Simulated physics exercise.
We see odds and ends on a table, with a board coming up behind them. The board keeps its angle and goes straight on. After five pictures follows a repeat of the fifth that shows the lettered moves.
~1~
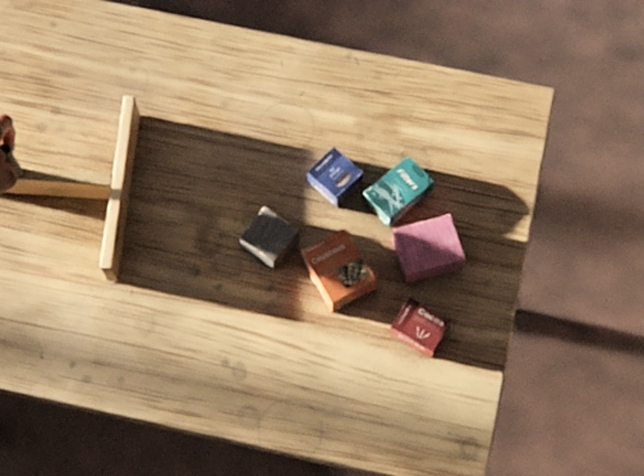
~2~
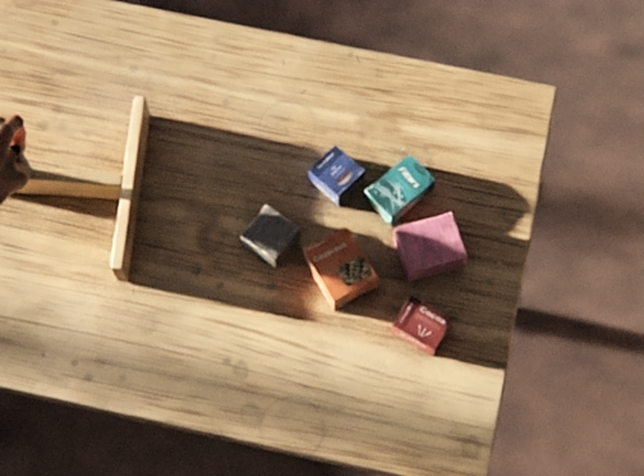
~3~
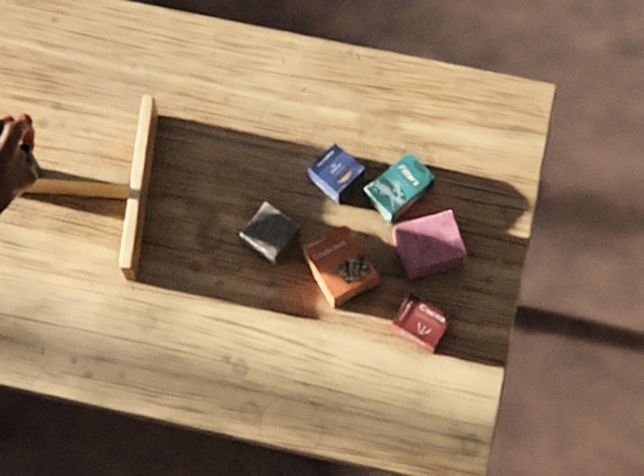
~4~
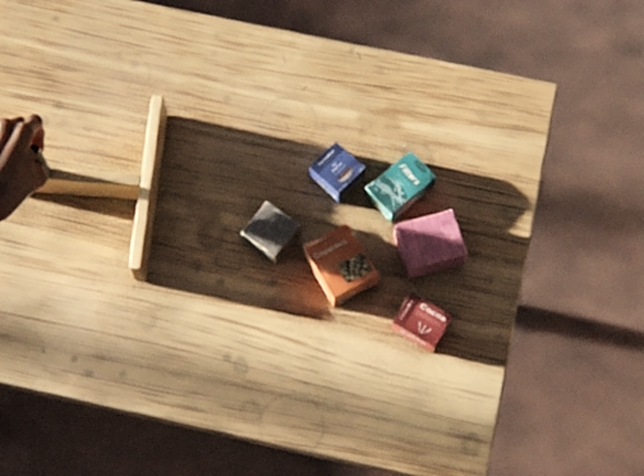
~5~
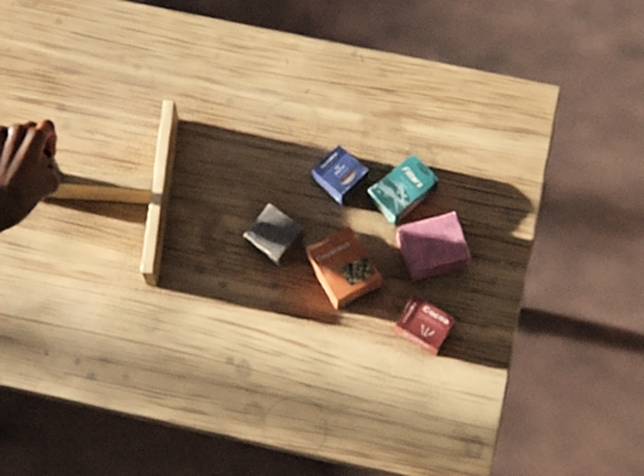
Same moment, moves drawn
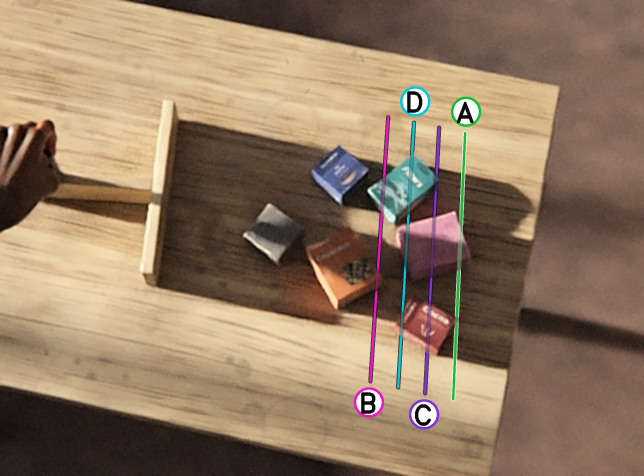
On a light wooden tabletop with a dark band across it, six small boxes and blocks sit loosely grouped to the right of an upright board on a handle. A hand comes further into view at the left, pushing the board slowly rightward. The gap narrows, while the objects stay essentially still.
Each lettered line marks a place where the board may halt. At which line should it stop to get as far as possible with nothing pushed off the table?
Up to line C.
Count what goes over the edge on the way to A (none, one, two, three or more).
In all, one.
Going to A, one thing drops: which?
The pink block goes over.
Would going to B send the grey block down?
By then, no.
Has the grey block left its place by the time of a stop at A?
By then, yes.
On the marked copy, A at (459, 261); B at (380, 244); C at (432, 256); D at (406, 250).
With C. Early on, board (255, 205); grey block (289, 235); red packet (425, 325).
Further on, board (353, 225); pink block (448, 247); red packet (428, 332).
At the end, board (430, 241); pink block (517, 255); turquoise box (498, 198); nothing has fallen.
As for the rest, A drops the pink block; B is safe but short; D is safe but short.
